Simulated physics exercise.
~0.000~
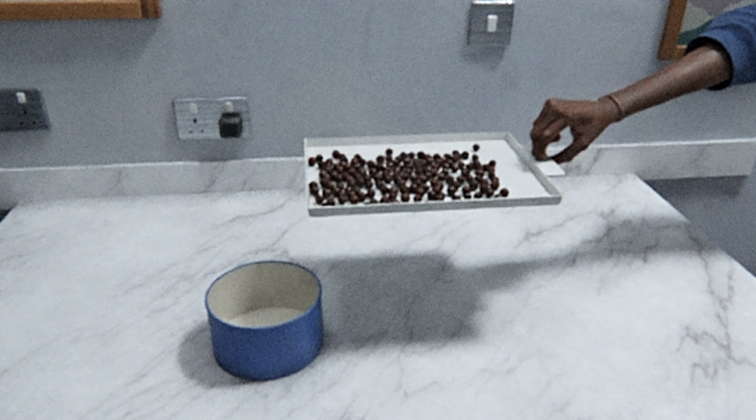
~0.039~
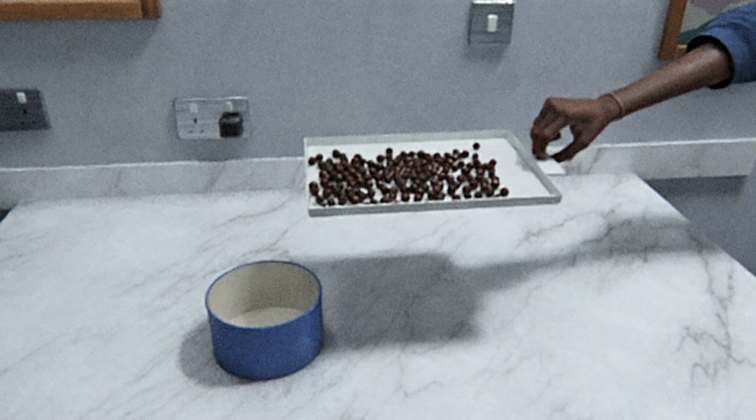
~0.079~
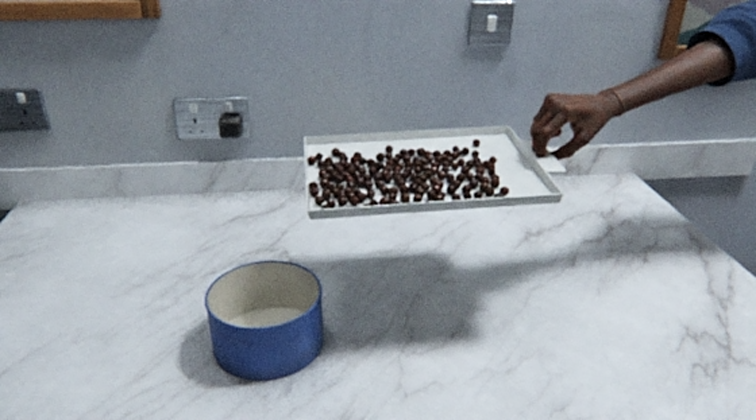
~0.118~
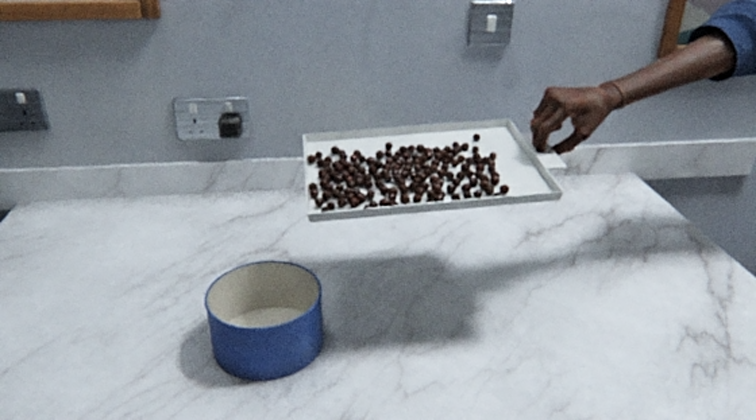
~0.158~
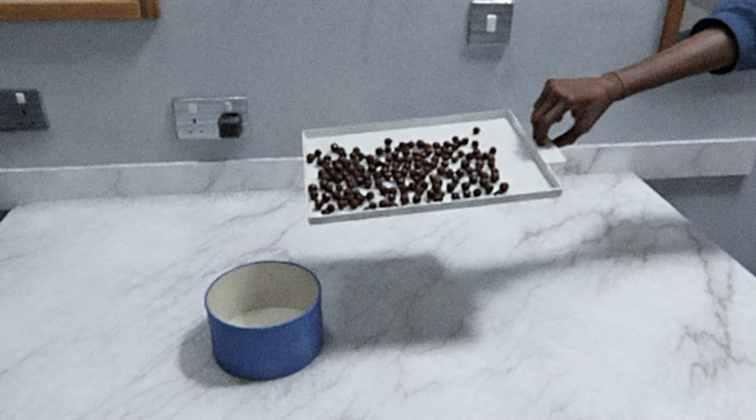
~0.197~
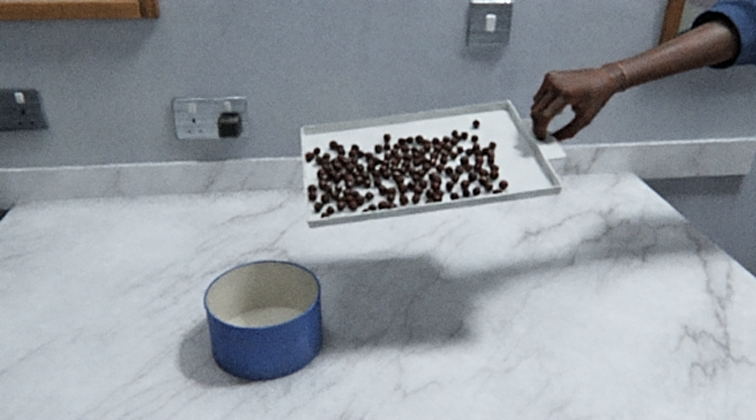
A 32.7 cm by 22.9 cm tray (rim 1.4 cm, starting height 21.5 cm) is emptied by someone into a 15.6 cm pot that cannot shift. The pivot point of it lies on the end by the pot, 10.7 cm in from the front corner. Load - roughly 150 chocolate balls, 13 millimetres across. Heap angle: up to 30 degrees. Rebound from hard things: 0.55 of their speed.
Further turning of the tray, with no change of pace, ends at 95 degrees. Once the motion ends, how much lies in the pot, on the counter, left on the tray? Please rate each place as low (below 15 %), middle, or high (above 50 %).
Pot: Low, counter: High, tray: Low.
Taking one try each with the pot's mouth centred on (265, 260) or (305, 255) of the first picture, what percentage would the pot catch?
I'd say close to 0 percent for the first spot and 25 percent for the second.
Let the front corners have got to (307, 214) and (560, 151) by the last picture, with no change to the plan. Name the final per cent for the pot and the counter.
Pot 75; counter 25.
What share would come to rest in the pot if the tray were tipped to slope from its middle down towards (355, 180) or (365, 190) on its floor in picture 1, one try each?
First try: About 60 percent; second try: About 70 percent.
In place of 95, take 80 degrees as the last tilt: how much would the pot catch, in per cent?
Result: Close to 0 %.
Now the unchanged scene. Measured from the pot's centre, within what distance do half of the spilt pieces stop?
About 16 cm.
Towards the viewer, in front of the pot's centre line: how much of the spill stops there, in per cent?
Roughly 60 percent of the spill.
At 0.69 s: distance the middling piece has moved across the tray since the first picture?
I'd say close to 4 centimetres.
After 0.69 s, tilt 51 degrees; the tray holds 100 %, the pot 0 %.
After 1.01 s, tilt 77 degrees; the tray holds 100 %, the pot 0 %.
After 1.44 s, tilt 95 degrees; the tray holds 15 %, the pot 5 %.
At rest (2.6 s), pot 5 %, counter 95 %, tray 0 %.
